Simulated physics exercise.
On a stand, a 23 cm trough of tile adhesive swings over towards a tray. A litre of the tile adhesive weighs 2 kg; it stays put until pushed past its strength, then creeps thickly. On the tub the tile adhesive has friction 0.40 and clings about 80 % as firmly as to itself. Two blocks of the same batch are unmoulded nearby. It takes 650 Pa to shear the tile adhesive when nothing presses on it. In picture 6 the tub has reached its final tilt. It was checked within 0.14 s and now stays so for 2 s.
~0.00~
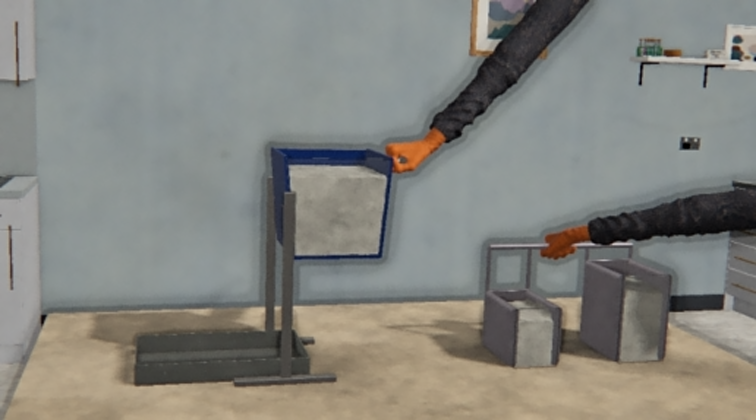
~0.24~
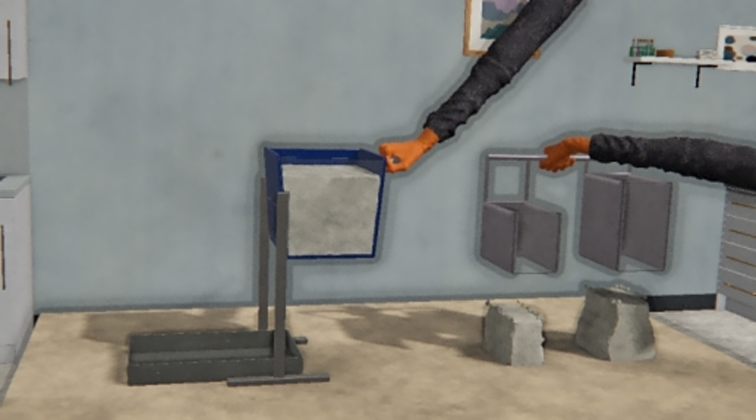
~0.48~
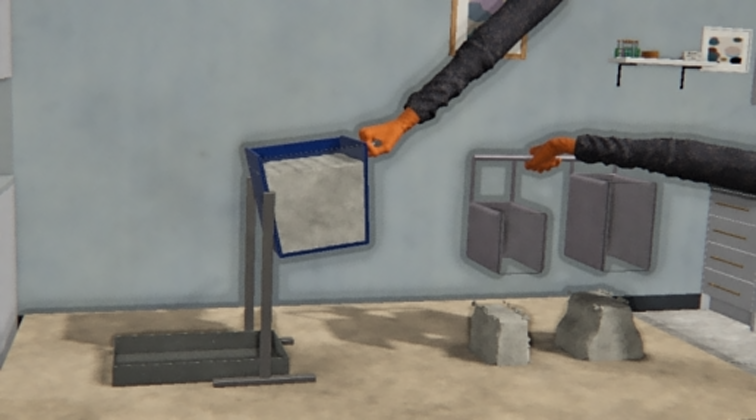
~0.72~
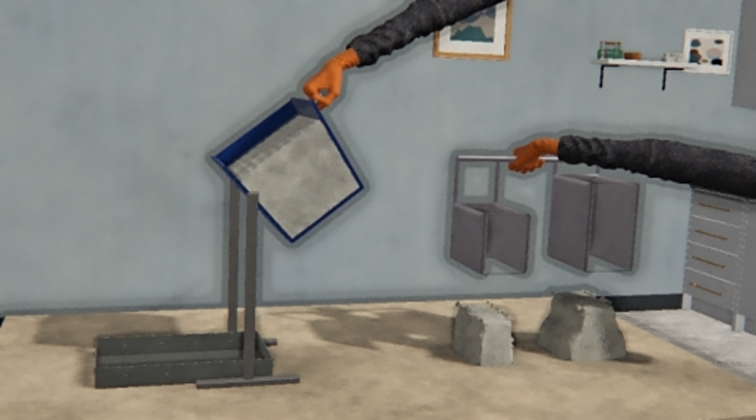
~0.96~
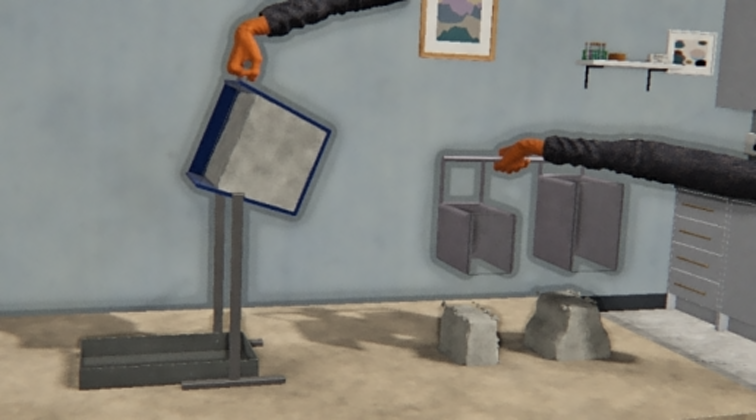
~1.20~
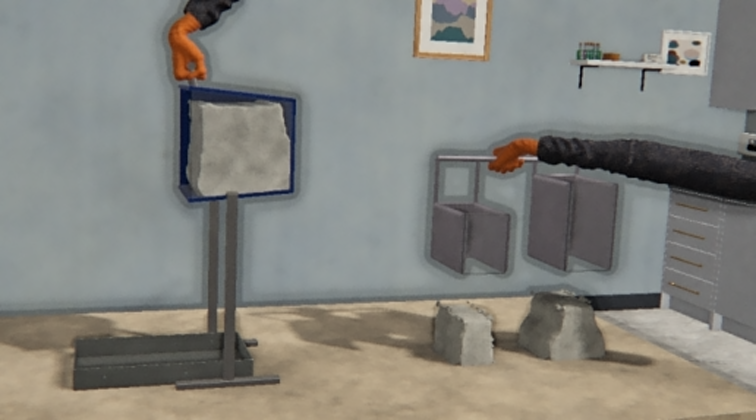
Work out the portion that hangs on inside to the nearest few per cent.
The portion that hangs on inside is near 61 %.
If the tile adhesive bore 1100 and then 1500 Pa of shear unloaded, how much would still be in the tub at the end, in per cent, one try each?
In that order: 100 %, 100 %.
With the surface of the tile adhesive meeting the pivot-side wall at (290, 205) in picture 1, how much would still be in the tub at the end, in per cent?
In that case some 100 per cent.
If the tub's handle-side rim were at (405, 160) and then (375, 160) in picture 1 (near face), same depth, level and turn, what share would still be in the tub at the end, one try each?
In that order: 45 %, 70 %.
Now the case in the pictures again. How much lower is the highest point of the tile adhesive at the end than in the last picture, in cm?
Roughly 9 cm.
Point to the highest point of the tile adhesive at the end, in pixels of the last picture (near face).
At about (263, 144).
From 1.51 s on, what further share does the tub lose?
Near 7 %.
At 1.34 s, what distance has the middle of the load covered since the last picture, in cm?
Some 4 cm.
After 1.34 s, the tub is at 90 degrees and holds 91 %.
After 1.51 s, the tub is at 90 degrees and holds 68 %.
After 1.68 s, the tub is at 90 degrees and holds 61 %.
After 1.85 s, the tub is at 90 degrees and holds 61 %.
After 3.20 s, the tub is at 90 degrees and holds 61 %.
